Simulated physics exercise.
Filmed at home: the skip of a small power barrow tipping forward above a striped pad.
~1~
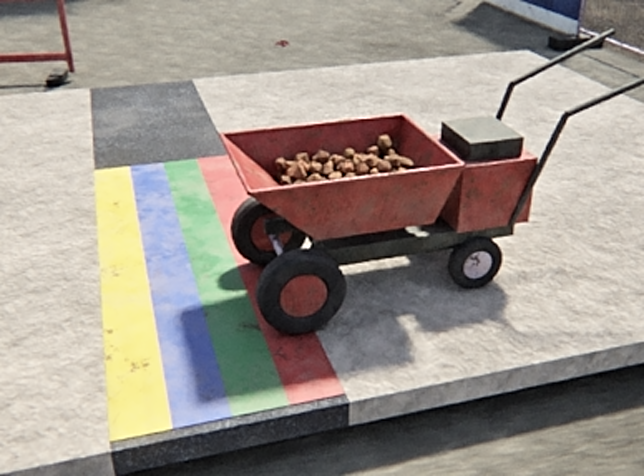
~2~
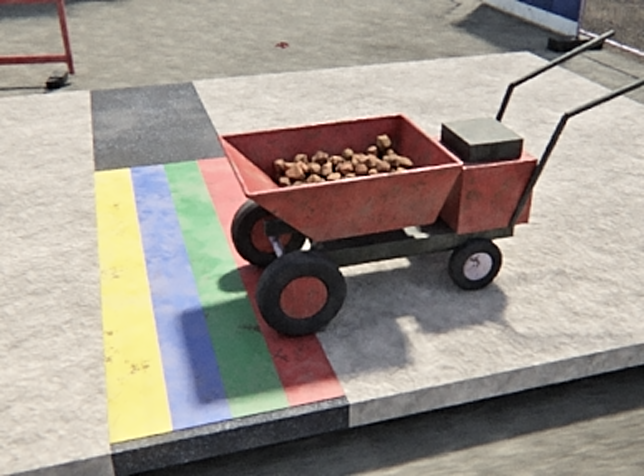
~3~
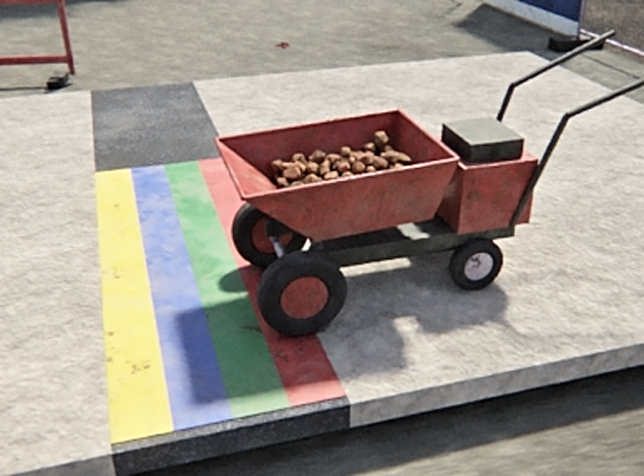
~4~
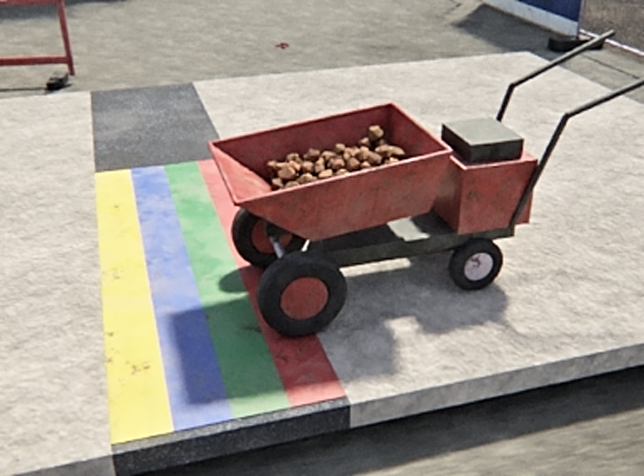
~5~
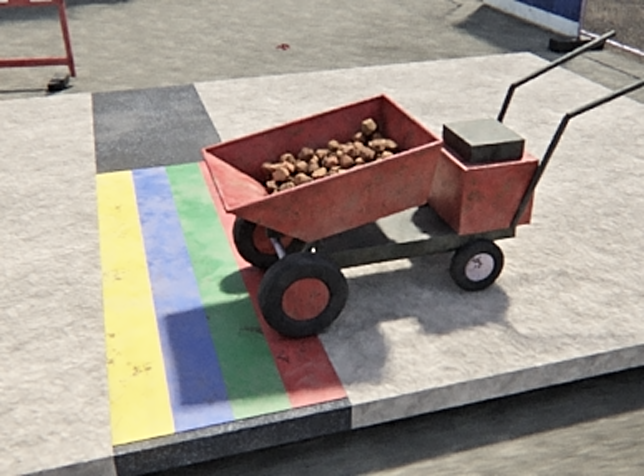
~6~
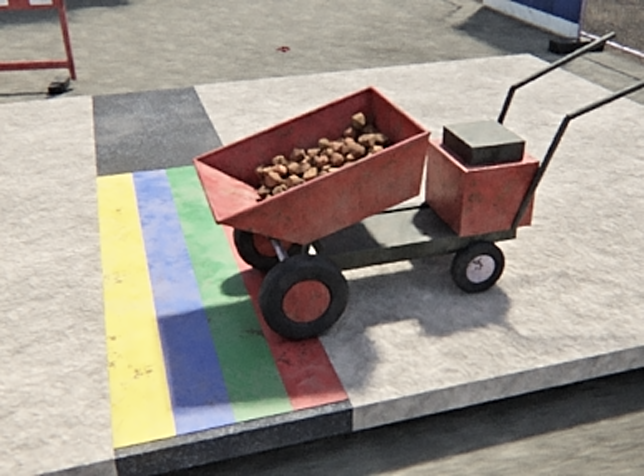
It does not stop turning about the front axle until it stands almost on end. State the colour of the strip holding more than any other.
It is yellow.
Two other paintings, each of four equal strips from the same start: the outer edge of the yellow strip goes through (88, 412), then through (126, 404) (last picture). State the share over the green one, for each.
The first case gives around 0 %, the second around 0 %.
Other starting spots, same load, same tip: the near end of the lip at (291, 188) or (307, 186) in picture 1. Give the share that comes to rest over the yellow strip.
The shares come out close to 30 and 30 per cent, in that order.
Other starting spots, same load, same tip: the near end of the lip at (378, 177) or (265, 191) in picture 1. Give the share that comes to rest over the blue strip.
Trial 1 around 20 %, trial 2 around 20 %.
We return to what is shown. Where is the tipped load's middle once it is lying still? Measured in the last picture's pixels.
(114, 322).
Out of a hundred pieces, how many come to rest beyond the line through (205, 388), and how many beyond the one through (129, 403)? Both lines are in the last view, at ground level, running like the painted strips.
80 % and 40 %.
Just after the last frame, skip tipped steeply; every one in the skip.
A moment on, skip tipped right over; roughly a third in the skip; about a tenth over the blue strip; roughly a third over the yellow strip; about a tenth off the paint.
Further on, skip tipped right over; roughly a quarter in the skip; about a tenth over the blue strip; roughly a third over the yellow strip; roughly a third off the paint.
When it is over, skip tipped right over; roughly a quarter in the skip; not one over the red strip; not one over the green strip; about a tenth over the blue strip; roughly a third over the yellow strip; roughly a third off the paint.
